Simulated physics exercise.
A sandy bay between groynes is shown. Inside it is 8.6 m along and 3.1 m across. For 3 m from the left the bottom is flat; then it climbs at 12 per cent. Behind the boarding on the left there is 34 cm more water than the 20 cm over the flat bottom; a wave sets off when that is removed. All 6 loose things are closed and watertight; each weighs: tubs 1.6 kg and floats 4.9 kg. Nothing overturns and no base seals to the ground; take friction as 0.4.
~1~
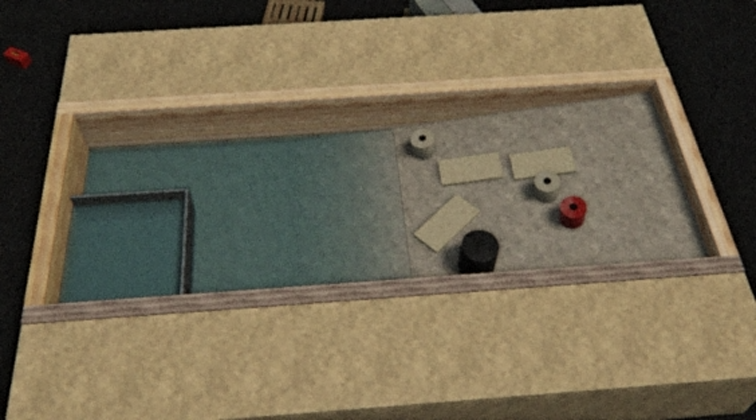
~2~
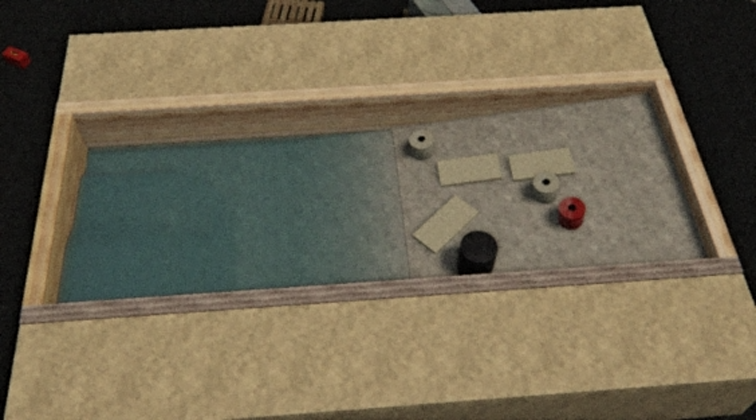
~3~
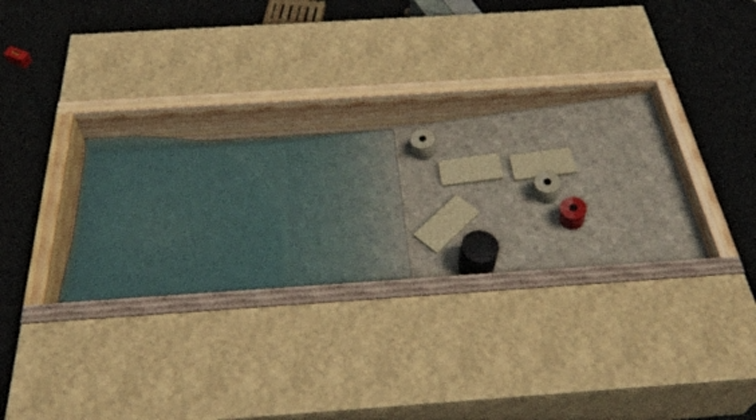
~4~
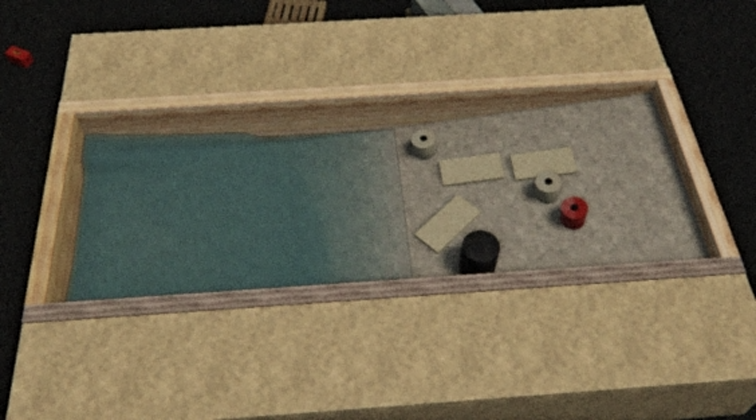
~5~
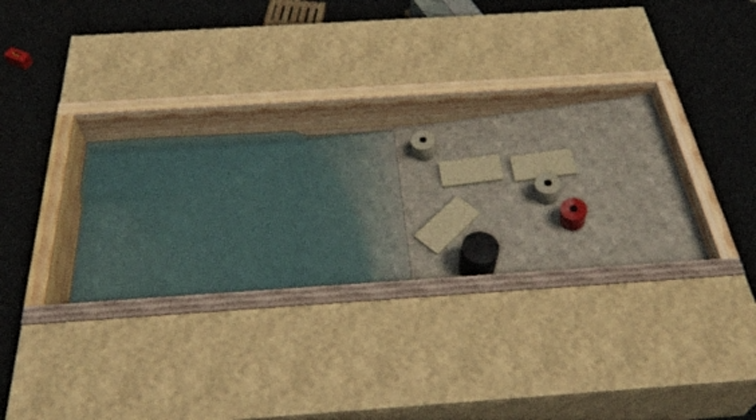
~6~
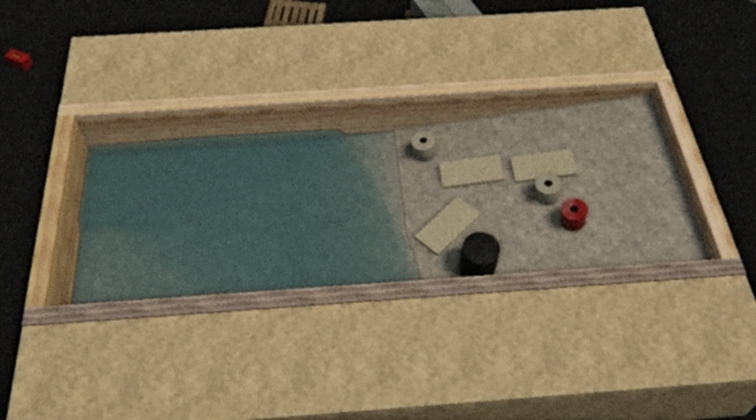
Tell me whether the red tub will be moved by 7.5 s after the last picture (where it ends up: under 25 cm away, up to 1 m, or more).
It keeps its spot.
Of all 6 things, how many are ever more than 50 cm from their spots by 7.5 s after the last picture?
It works out to 5.
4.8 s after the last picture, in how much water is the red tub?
Close to 0 centimetres.
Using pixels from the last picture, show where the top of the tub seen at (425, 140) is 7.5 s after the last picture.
About (516, 163).
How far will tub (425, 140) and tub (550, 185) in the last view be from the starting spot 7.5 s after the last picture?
One is off by 140 cm, the other by 200 cm, in the order asked.
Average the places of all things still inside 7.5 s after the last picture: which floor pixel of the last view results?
I'd put it close to (398, 225) in the last view.
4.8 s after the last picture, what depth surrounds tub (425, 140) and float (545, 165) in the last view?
Some 1 cm at the first, some 2 cm at the second.
Then, 0.6 s after the last picture the red tub is near (577, 209), 0.0 m from its start, aground; 0 afloat.
Then, 2.5 s after the last picture the red tub is near (577, 209), 0.0 m from its start, aground; 2 afloat.
Then, 4.8 s after the last picture the red tub is near (577, 209), 0.0 m from its start, aground; 3 afloat.
Then, 7.5 s after the last picture the red tub is near (577, 209), 0.0 m from its start, aground; 4 afloat.
